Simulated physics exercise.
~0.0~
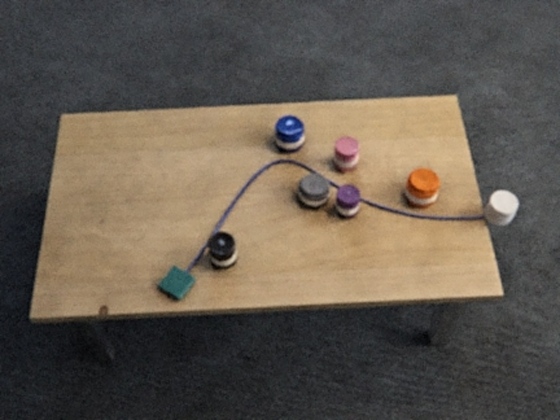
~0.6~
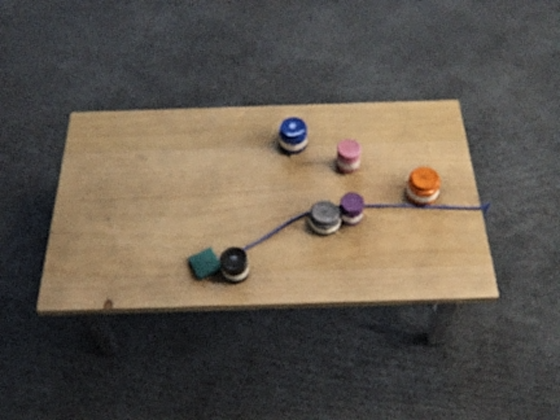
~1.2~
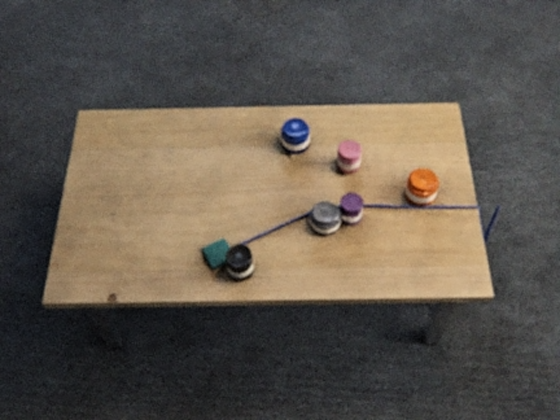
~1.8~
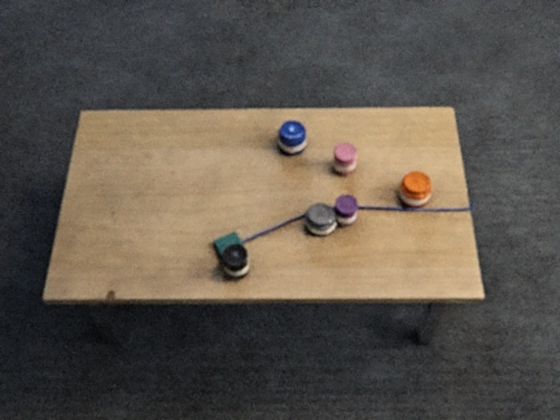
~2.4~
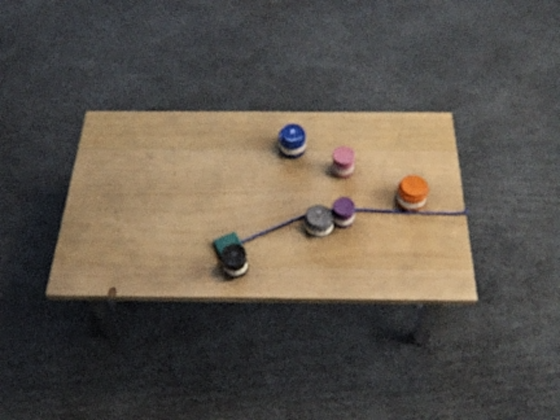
White speaker dropping off a table's right edge, its cable pulling taut, nudging grey jar and dragging teal block against black canister.
